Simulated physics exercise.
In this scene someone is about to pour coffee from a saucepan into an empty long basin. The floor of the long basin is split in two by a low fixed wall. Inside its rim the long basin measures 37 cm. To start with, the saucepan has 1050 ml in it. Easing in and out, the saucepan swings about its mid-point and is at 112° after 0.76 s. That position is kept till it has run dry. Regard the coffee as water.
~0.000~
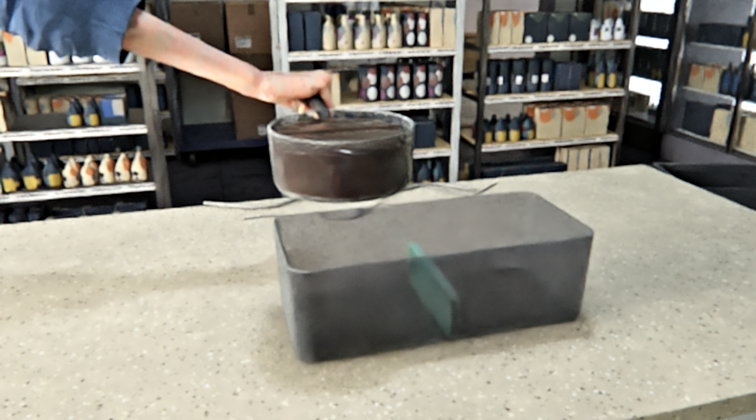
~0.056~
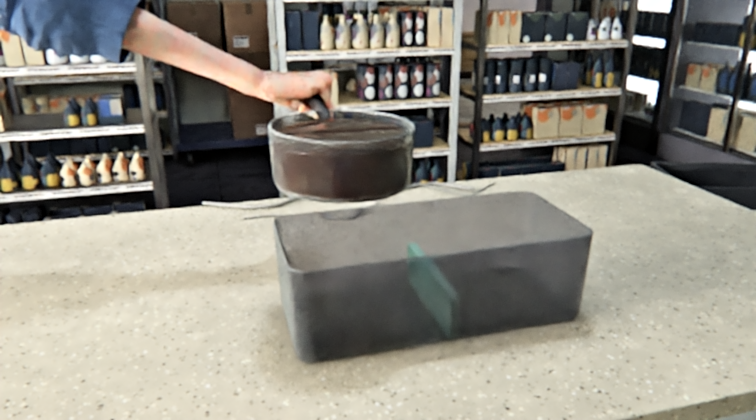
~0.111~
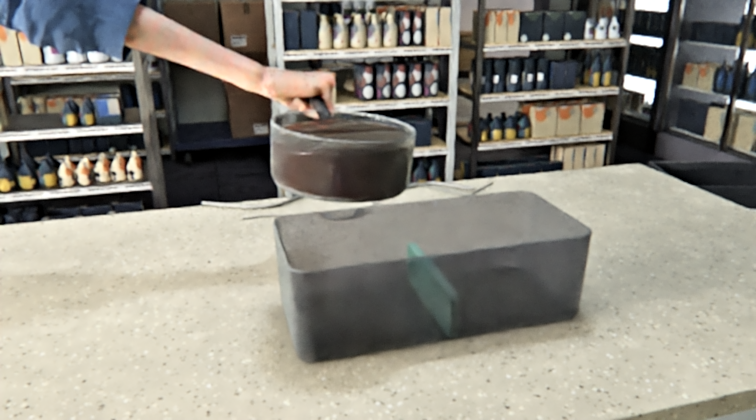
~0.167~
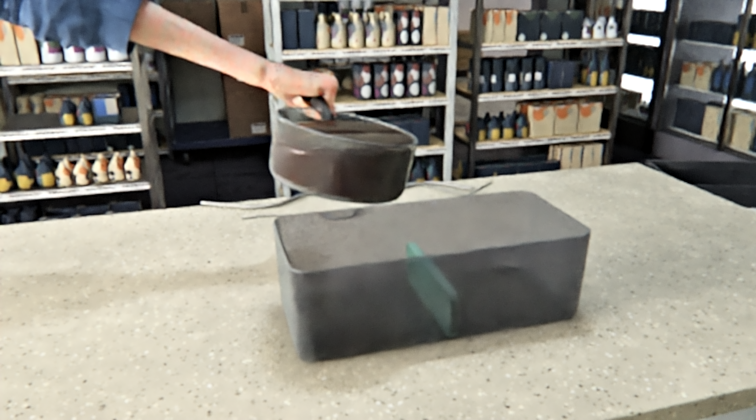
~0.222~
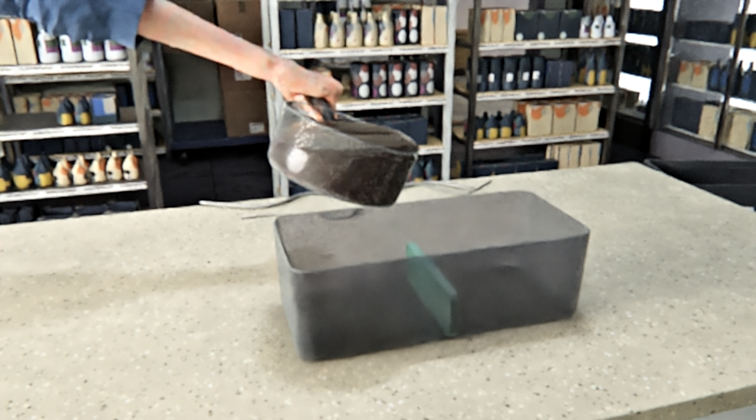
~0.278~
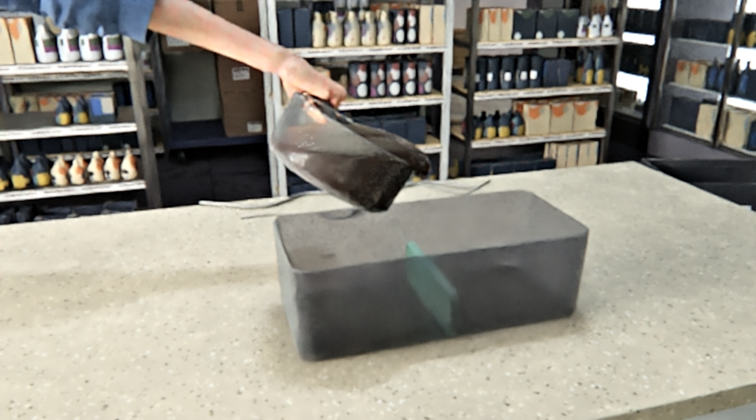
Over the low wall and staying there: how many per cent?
57 out of 100.
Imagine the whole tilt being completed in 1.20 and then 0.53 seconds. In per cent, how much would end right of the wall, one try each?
70 per cent first, 40 per cent second.
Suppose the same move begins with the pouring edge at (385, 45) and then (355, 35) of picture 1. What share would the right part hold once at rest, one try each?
In order, 50 and 25 per cent.
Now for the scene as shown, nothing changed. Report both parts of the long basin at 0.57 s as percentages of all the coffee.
16 per cent left and 48 right, roughly.
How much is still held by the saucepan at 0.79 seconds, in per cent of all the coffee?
2 %.
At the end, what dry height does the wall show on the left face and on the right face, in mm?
Left side: Around 42 mm. Right side: Around 36 mm.
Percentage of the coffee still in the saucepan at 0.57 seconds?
I'd put it near 14 percent.
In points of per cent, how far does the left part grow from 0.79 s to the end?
About 4 percent, give or take.
By 0.57 s the tilt is 96° and 15 per cent is still to pour, 15 is left of the wall and 49 right of it.
By 0.79 s the tilt is 112° and 2 per cent is still to pour, 38 is left of the wall and 55 right of it.
By 1.01 s the tilt is 112° and 0 per cent is still to pour, 42 is left of the wall and 57 right of it.
By 1.26 s the tilt is 112° and 0 per cent is still to pour, 42 is left of the wall and 57 right of it.
At rest 42 per cent lies left of the wall, 57 right of it and 1 outside.
